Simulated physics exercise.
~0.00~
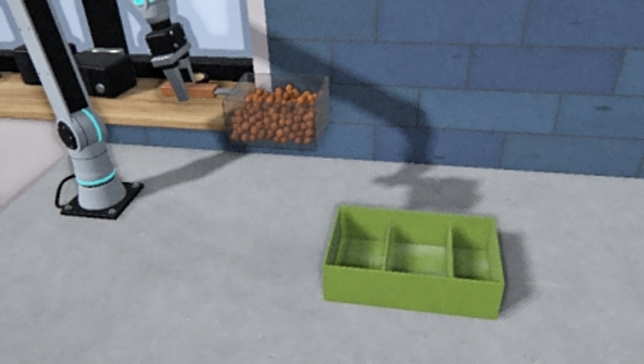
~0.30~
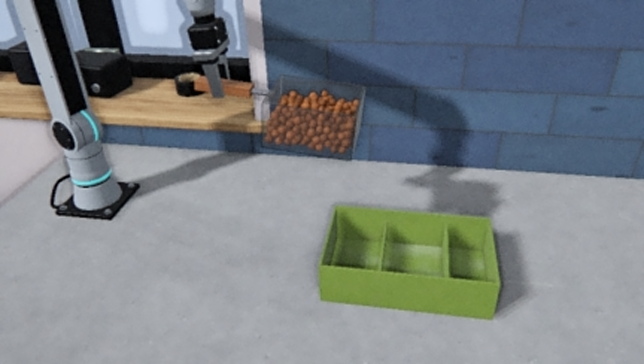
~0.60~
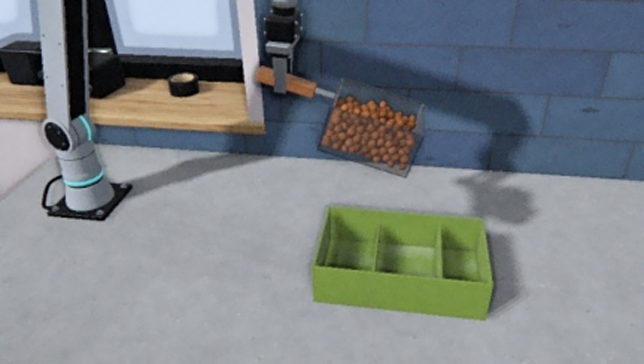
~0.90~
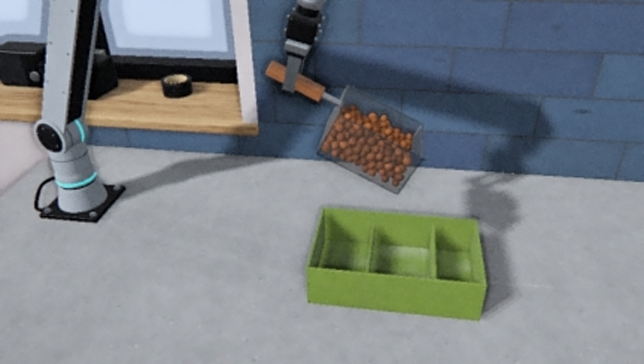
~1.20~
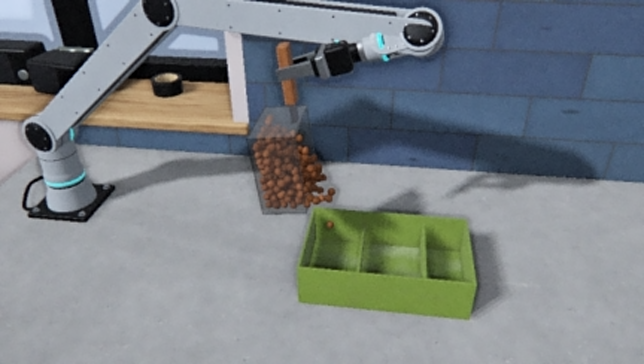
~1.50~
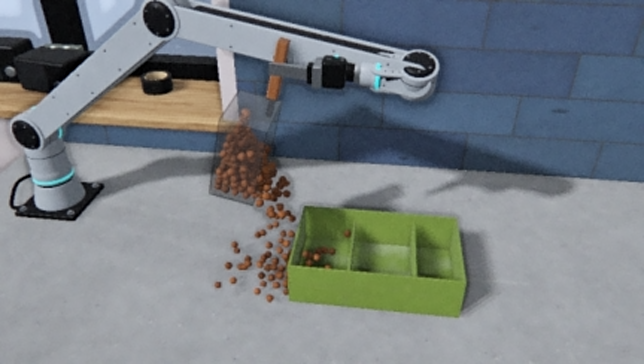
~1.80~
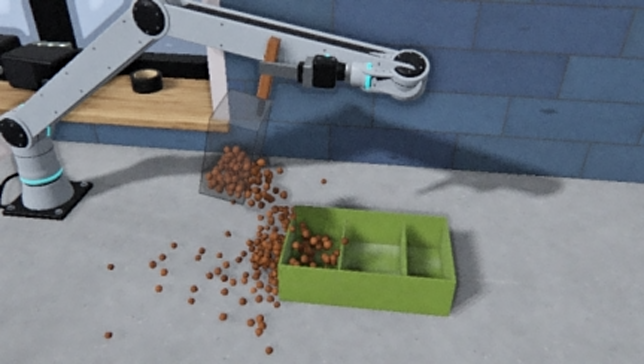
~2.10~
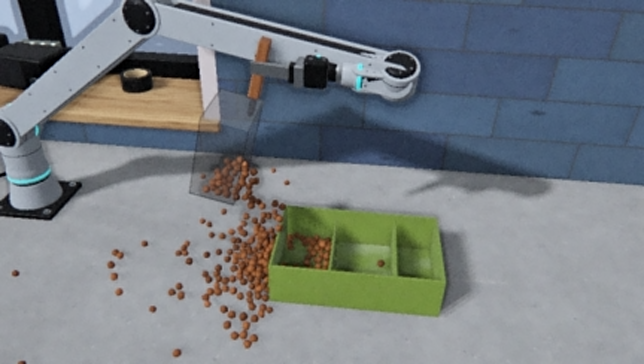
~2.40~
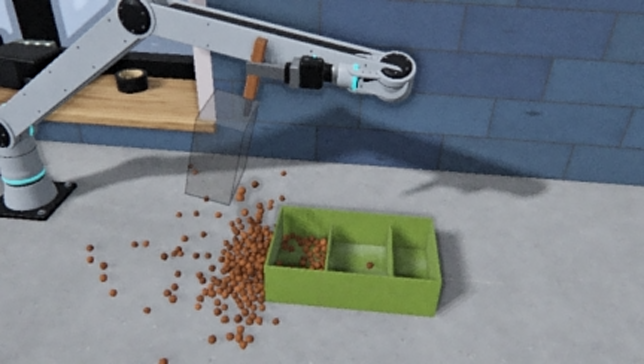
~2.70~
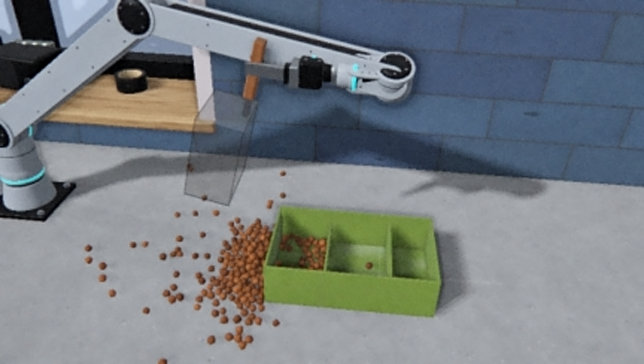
A robot arm carries a clear box of hazelnuts rightward, then swings it back and tips it steeply beside a green divided crate, spilling most nuts onto the grey surface while some land in the left compartment, and finally holds the emptied box still.
